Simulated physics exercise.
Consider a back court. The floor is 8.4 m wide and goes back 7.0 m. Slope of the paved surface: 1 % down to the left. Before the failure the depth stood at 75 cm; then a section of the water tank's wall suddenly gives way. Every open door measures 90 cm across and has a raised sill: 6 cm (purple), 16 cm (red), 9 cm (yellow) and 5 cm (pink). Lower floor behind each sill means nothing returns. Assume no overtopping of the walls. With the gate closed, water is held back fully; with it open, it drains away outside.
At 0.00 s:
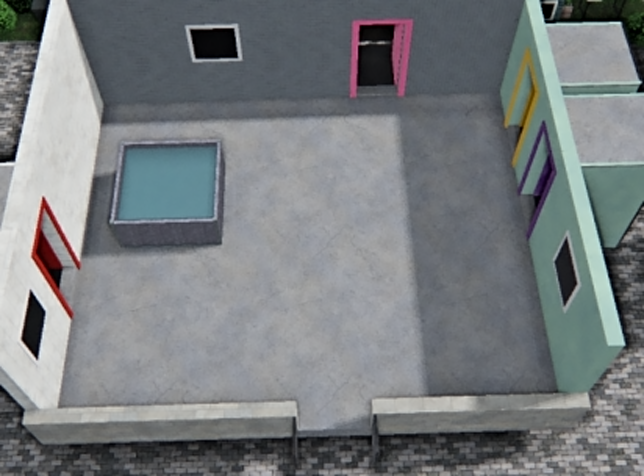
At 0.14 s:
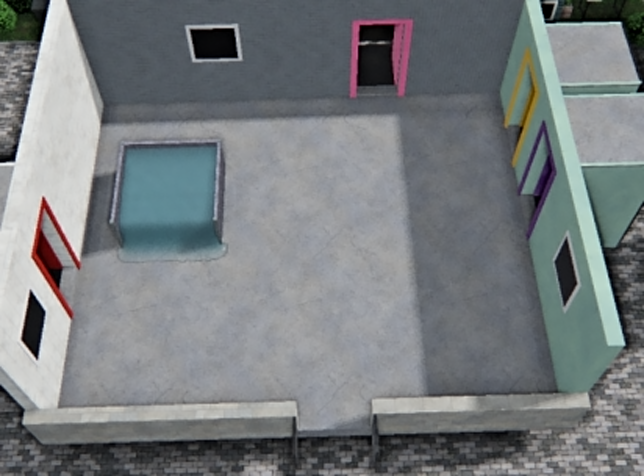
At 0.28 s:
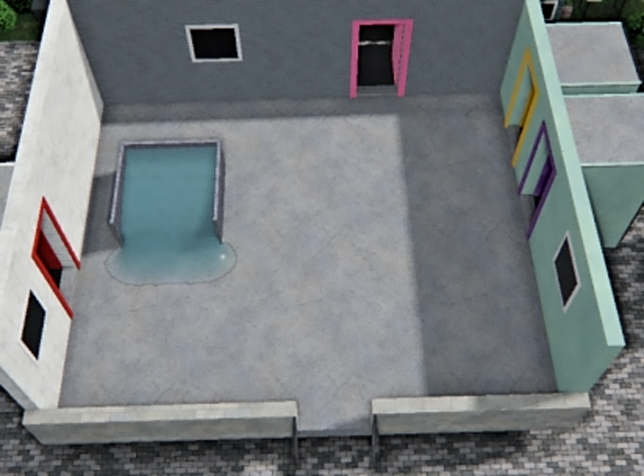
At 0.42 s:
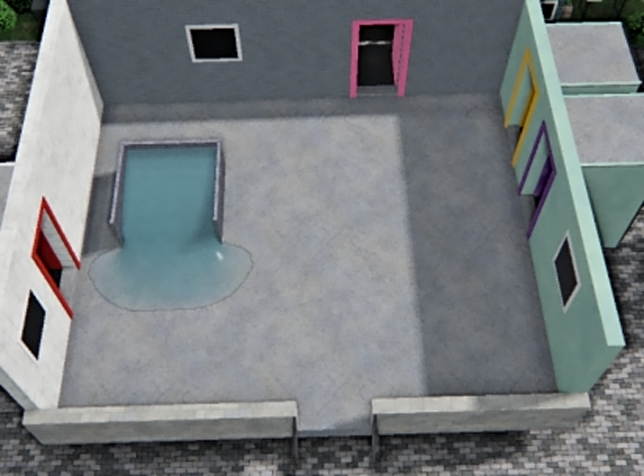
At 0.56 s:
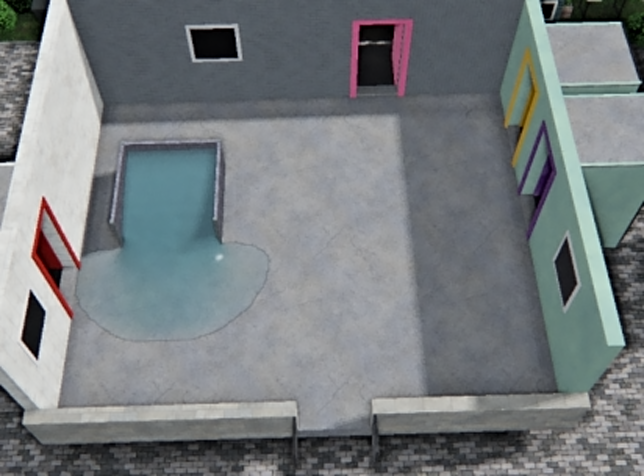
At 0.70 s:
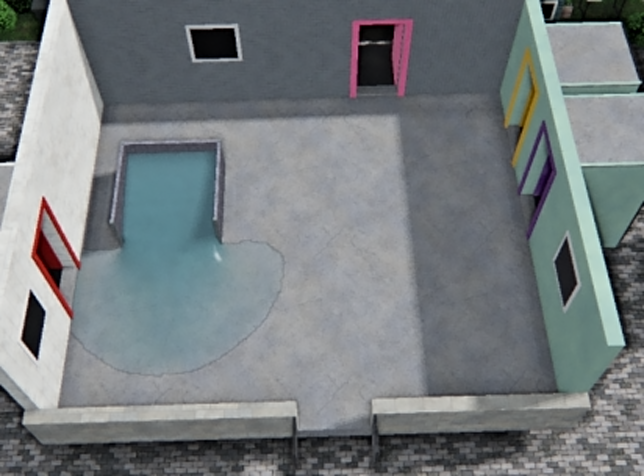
Water tank in a walled courtyard losing its front side, water pouring out and spreading across the grey floor beside the red-framed door.
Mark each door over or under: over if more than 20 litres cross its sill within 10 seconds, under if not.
Marks: Purple door: Under; red door: Under; yellow door: Under; pink door: Under.
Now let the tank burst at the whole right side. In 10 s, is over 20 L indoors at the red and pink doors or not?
Measured against that limit, red comes out short of it and pink comes out beyond it.
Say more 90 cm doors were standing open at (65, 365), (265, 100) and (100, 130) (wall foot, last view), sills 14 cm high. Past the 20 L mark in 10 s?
Well, the first is on the high side, the second is on the low side, and the third is on the low side.
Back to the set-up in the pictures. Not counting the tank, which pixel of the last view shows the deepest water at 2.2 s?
Location: Approx. (67, 424).
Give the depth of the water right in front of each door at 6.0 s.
In centimetres, the purple door has 1, the red door 11, the yellow door 0 and the pink door 0.
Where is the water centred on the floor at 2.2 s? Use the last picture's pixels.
About (167, 320).
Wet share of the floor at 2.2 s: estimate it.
I'd guess around 30 %.
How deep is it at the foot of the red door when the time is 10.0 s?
Roughly 6.0 cm.
After 1.4 s water covers 25 % of the floor and is deepest (45 cm) near (56, 424); purple door not reached, red door 14 cm at the sill, 0 L in, yellow door not reached, pink door not reached.
After 2.2 s water covers 30 % of the floor and is deepest (47 cm) near (67, 424); purple door not reached, red door 10 cm at the sill, 0 L in, yellow door not reached, pink door not reached.
After 3.5 s water covers 35 % of the floor and is deepest (22 cm) near (56, 424); purple door not reached, red door 14 cm at the sill, 0 L in, yellow door not reached, pink door not reached.
After 6.0 s water covers 65 % of the floor and is deepest (12 cm) near (548, 387); purple door 1 cm at the sill, 0 L in, red door 11 cm at the sill, 1 L in, yellow door not reached, pink door not reached.
After 10.0 s water covers 95 % of the floor and is deepest (8 cm) near (452, 105); purple door 4 cm at the sill, 0 L in, red door 6 cm at the sill, 1 L in, yellow door 3 cm at the sill, 0 L in, pink door 4 cm at the sill, 0 L in.
